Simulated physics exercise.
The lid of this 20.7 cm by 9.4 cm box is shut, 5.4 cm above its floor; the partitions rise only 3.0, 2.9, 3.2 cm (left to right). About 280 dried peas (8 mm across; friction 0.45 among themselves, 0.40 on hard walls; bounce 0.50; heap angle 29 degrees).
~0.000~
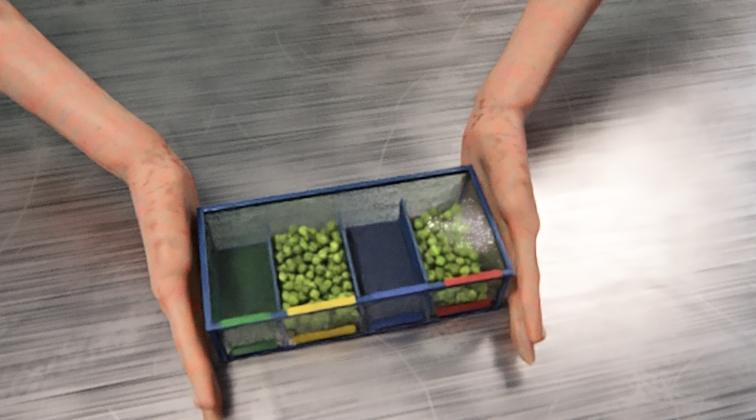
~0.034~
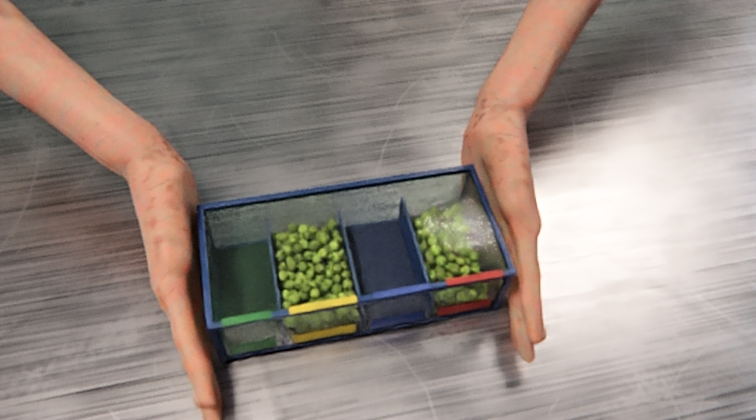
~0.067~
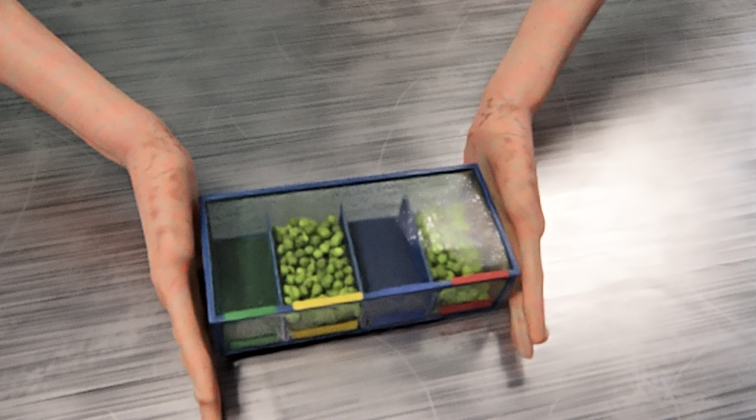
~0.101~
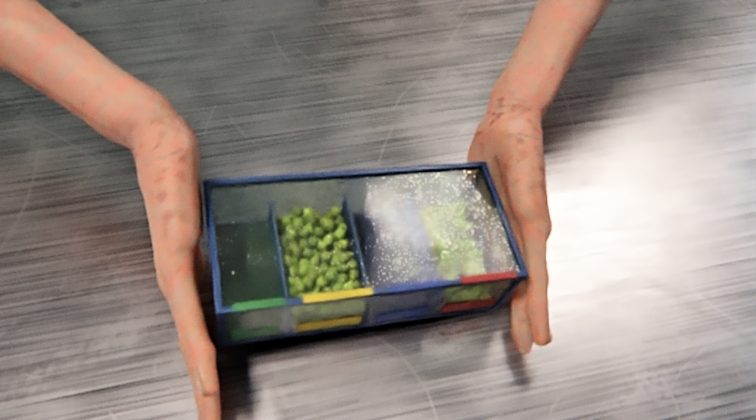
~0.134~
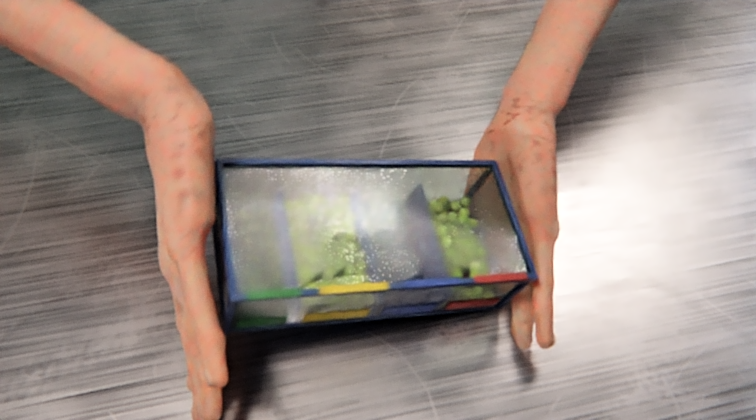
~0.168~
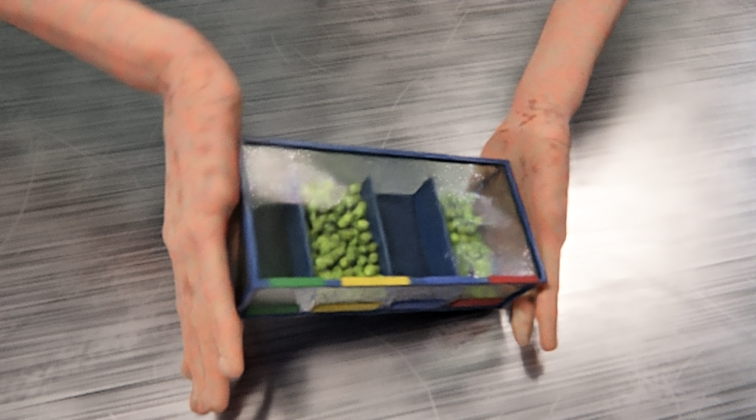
On a grey, streaked metallic surface seen from above, with a bright glare at the right, the camera stays still. Two hands hold a clear-lidded, blue-edged box with four compartments, marked green, yellow, blue and red along the front, with green peas in the yellow and red ones. The hands tilt the box gradually, then more steeply, its left side rising, as reflections slide across the lid.
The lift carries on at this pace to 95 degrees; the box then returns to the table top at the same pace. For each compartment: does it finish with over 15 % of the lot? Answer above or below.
Red above, blue above, green below, yellow below.
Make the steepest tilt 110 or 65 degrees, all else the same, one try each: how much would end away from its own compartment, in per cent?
About 60 and 30 per cent.
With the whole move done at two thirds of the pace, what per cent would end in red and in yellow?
Then: Red 70, yellow 10.
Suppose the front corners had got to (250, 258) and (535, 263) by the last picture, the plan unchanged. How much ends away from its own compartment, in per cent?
Then about 65 per cent.
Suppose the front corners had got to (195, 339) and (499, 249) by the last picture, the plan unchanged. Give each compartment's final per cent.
Red 5; blue 5; green 55; yellow 35.
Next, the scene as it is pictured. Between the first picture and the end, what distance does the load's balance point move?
Some 5.5 cm.
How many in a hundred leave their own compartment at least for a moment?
Some 55 per cent.
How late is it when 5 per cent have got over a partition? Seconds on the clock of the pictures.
Near 0.50 s.
After 0.59 s, tilt 93 degrees; red 45 %, blue 20 %, yellow 30 %.
After 0.86 s, tilt 39 degrees; red 70 %, blue 20 %, yellow 10 %.
After 1.25 s, tilt 0 degrees; red 70 %, blue 20 %, yellow 10 %.
At rest (1.8 s), red 70 %, blue 20 %, green 0 %, yellow 10 %.
